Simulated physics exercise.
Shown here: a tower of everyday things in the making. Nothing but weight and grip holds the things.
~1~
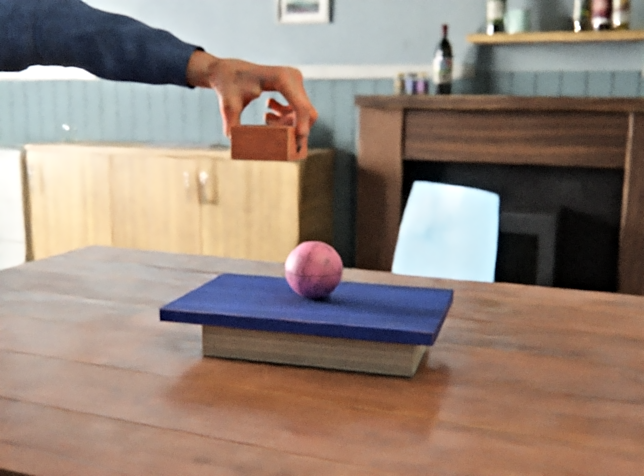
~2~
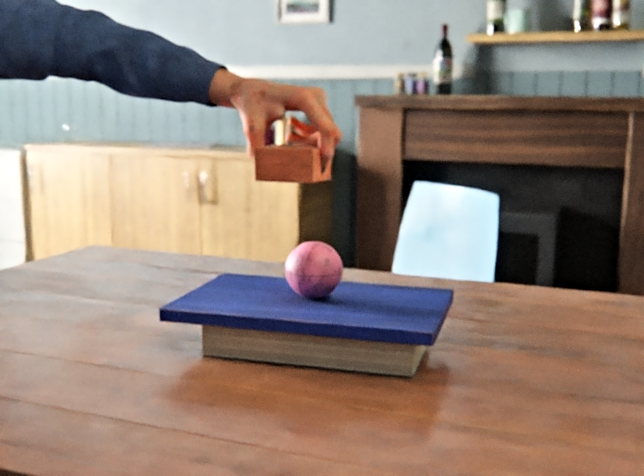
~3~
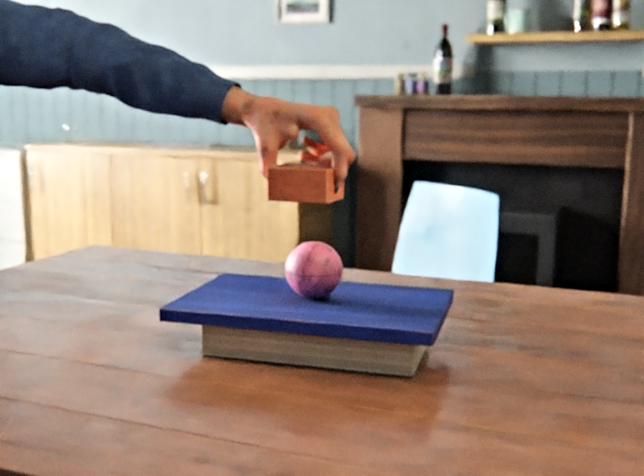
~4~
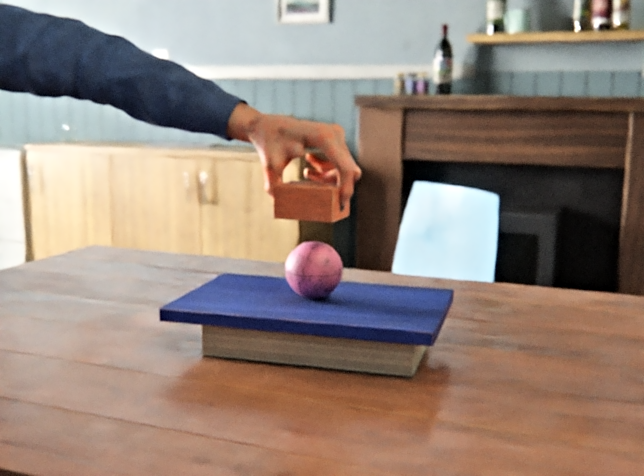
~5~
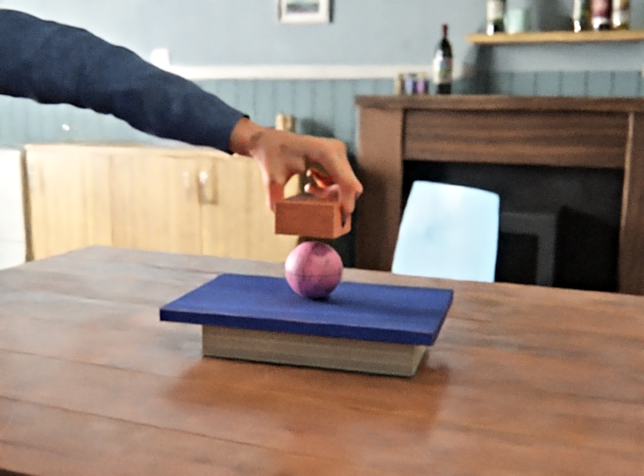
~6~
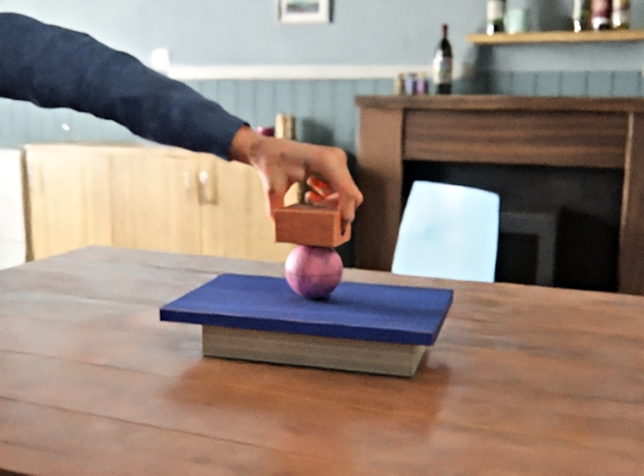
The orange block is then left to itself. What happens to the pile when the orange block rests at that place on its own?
Honestly, the pile doesn't make it, sadly.
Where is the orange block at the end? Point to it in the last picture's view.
It ends near (131, 324).
Then, 0.60 s after the last picture, orange block tipped 38° from how it was near (284, 232).
Then, 0.90 s after the last picture, orange block now fallen.
Then, 1.20 s after the last picture, things are still on the move.
Then, 1.50 s after the last picture, as before.
At rest, fallen, orange block; the other 3 in place. Seen from the same camera at the end, orange block near (131, 324). The pile loses its balance.
